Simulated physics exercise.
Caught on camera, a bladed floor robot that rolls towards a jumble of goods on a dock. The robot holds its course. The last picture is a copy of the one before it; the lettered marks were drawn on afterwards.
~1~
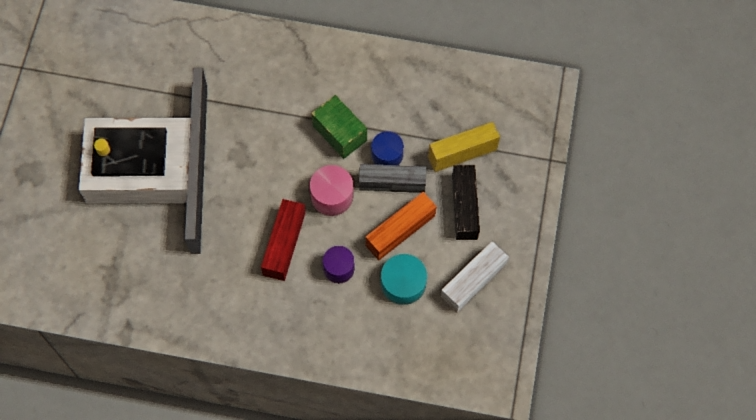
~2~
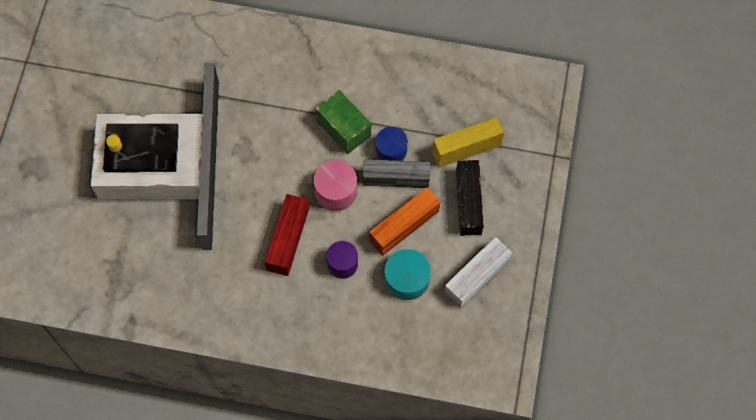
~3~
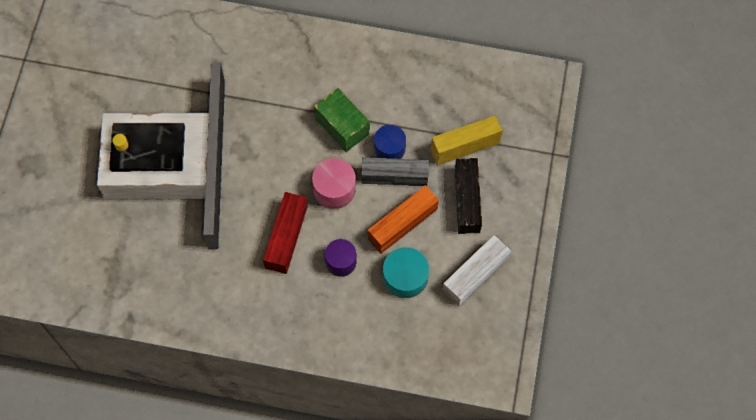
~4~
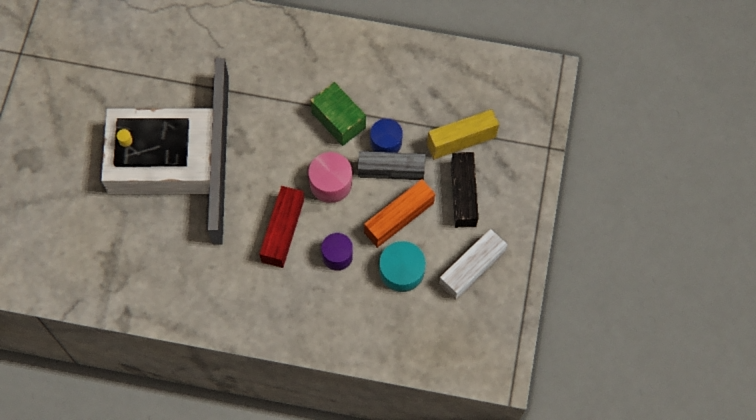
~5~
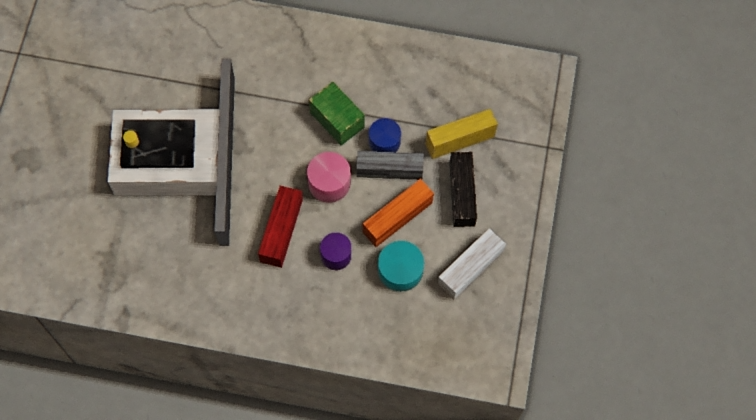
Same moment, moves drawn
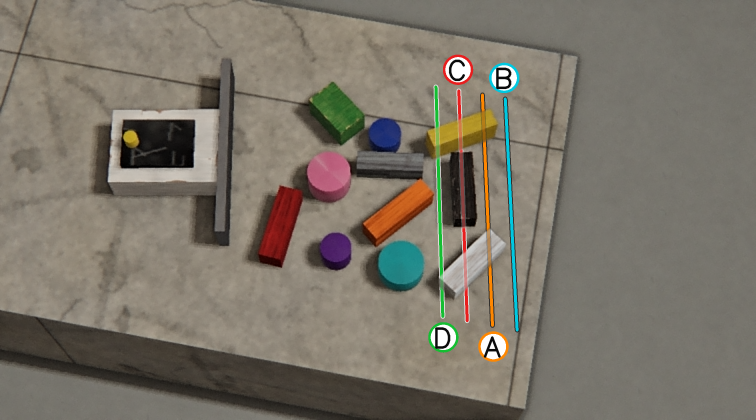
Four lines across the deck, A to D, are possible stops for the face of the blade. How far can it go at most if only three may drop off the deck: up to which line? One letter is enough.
A is the last line within the limit.
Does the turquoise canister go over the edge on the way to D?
No.
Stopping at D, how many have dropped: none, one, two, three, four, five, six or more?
The count is none.
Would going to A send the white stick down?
Yes.
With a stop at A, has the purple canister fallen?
By then, no.
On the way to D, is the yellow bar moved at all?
Yes.
On the marked copy, A at (487, 206); B at (511, 211); C at (463, 202); D at (439, 198).
Taking A. A third of the way, robot (257, 160); purple canister (361, 253); green crate (350, 116).
Two thirds of the way, robot (352, 177); white stick (495, 274); black bar (498, 198).
When it is over, robot (427, 190); white stick over the edge; black bar over the edge; two fallen.
As for the rest, B drops five; C is within the limit but short; D is within the limit but short.
